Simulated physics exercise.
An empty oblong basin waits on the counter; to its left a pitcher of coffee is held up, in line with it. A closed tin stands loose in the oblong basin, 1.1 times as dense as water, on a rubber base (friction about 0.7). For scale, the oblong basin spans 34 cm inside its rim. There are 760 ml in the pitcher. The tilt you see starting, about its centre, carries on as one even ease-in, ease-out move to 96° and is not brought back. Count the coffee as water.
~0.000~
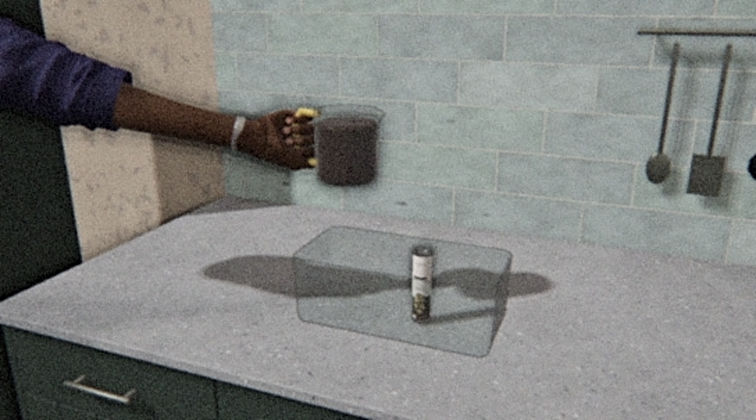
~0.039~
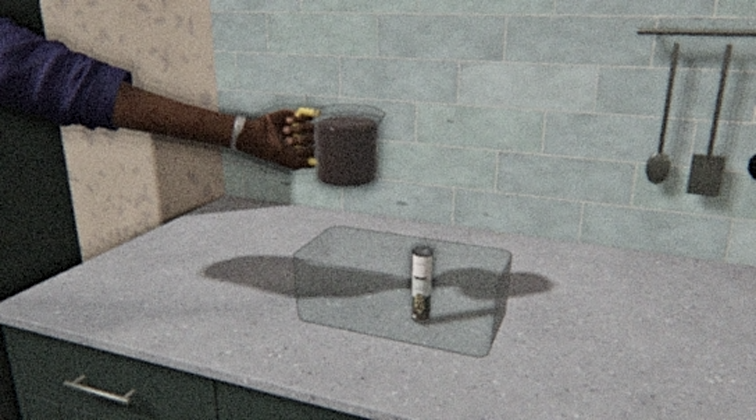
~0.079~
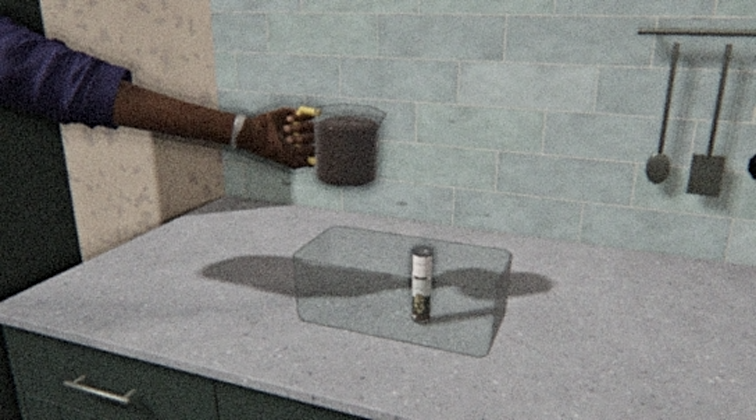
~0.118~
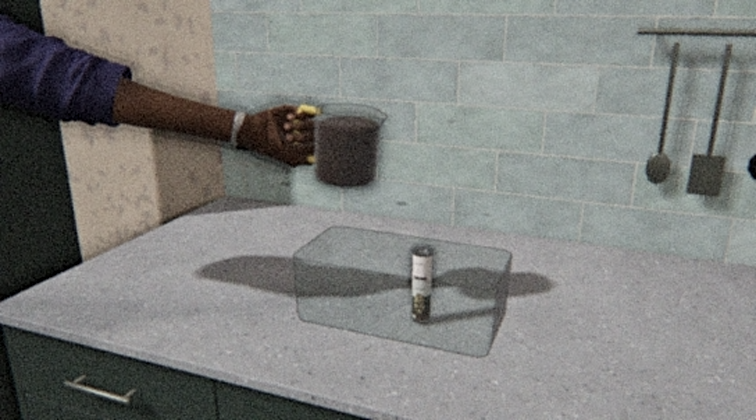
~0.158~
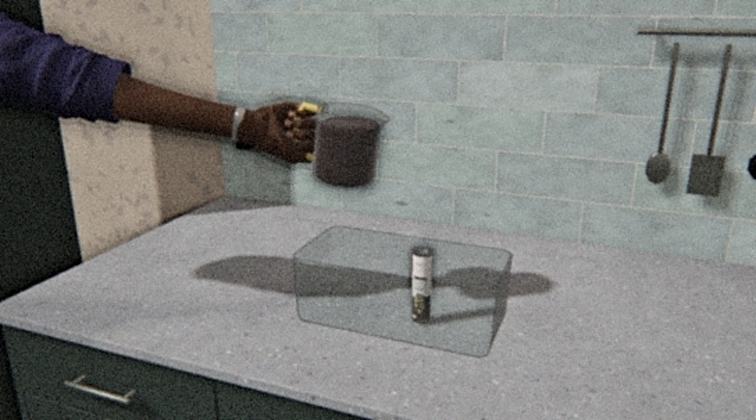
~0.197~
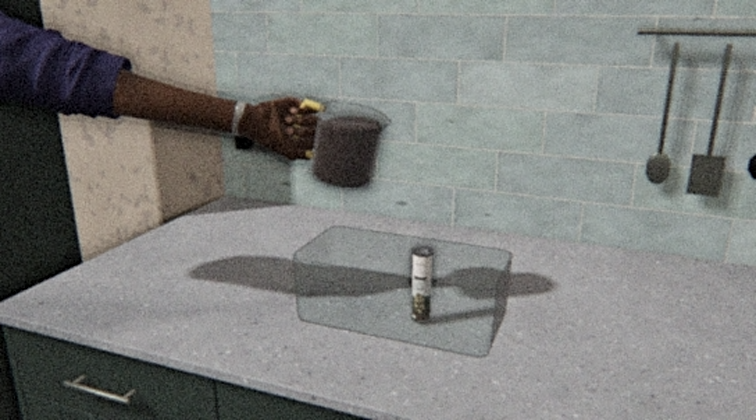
At first, a hand holds a clear pitcher of dark coffee level above a grey counter, to the left of an empty oblong basin with a small closed tin standing in it. Then the hand slowly tilts the pitcher slightly to the right, while the basin and tin stay still.
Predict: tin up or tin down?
It keeps standing.
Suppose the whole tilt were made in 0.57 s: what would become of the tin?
The tin remains upright.
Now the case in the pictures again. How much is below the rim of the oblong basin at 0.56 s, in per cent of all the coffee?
About 0 per cent.
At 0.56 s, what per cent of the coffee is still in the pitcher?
Near 84 in a hundred.
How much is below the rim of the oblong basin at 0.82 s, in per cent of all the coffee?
About 34 per cent.
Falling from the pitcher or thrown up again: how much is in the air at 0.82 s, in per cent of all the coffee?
Some 30 per cent.
Then, 0.56 s in, the tilt is 66° and 83 per cent is still to pour; the tin stands where it began.
Then, 0.82 s in, the tilt is 94° and 36 per cent is still to pour; the tin stands where it began.
Then, 1.09 s in, the tilt is 96° and 9 per cent is still to pour; the tin stands where it began.
Then, 1.39 s in, the tilt is 96° and 2 per cent is still to pour; the tin stands where it began.
Finally, the tin stands where it began.
